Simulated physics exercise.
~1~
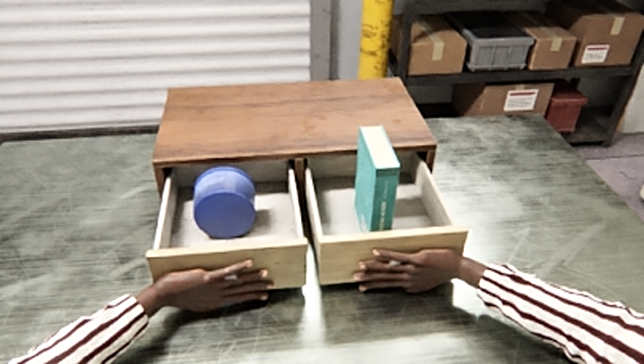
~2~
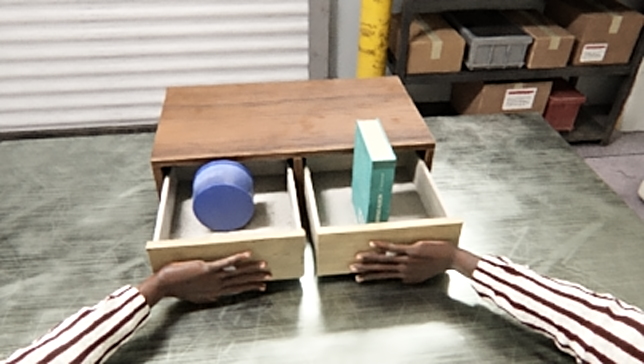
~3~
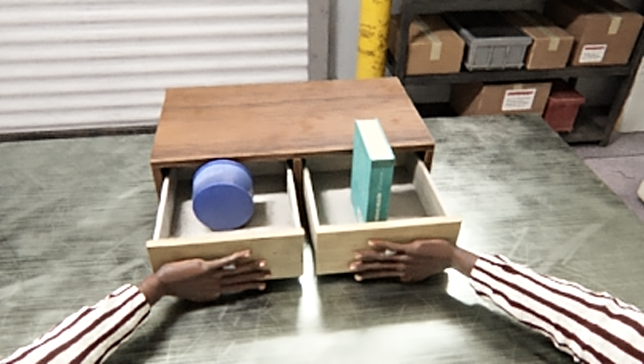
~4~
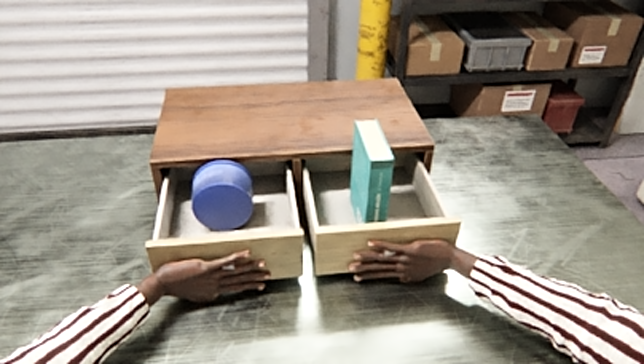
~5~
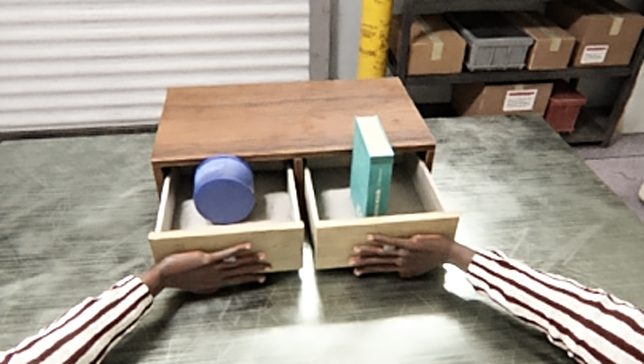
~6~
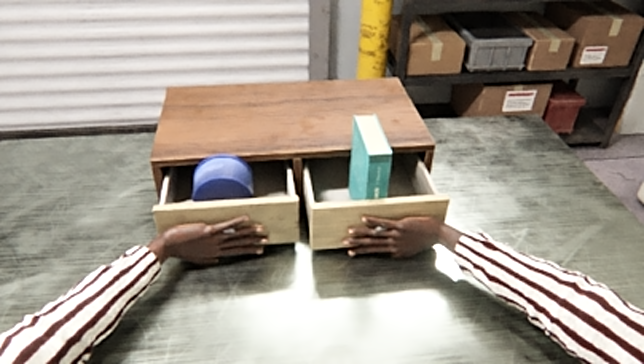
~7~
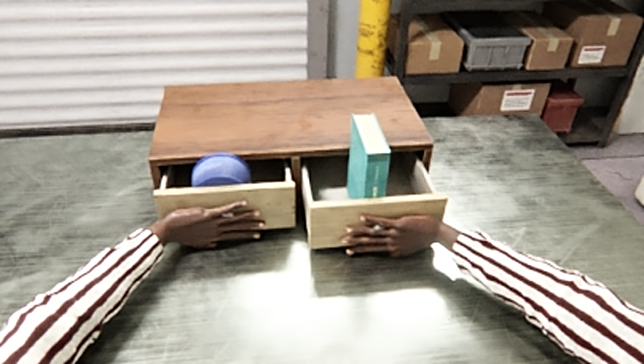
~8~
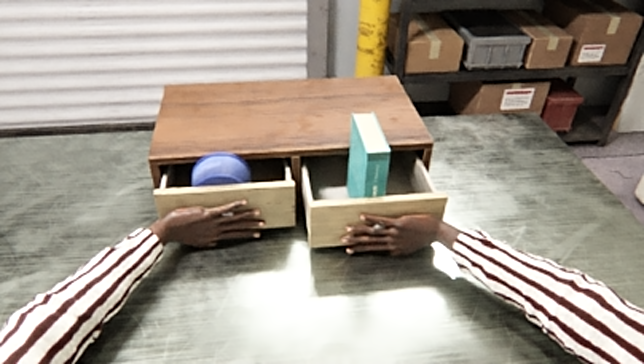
On a dark tabletop in what looks like a storage area, with boxes on shelves behind, a low wooden cabinet stands with two drawers open. A blue tub sits in the left drawer and a turquoise book stands upright in the right one, while two hands in striped sleeves rest against the fronts. The hands push both drawers slightly inward, then pause. They push again, and the left drawer slides in farther than the right, partly hiding the tub. Finally everything stops, with both drawers still ajar, the book upright and the hands on the fronts.
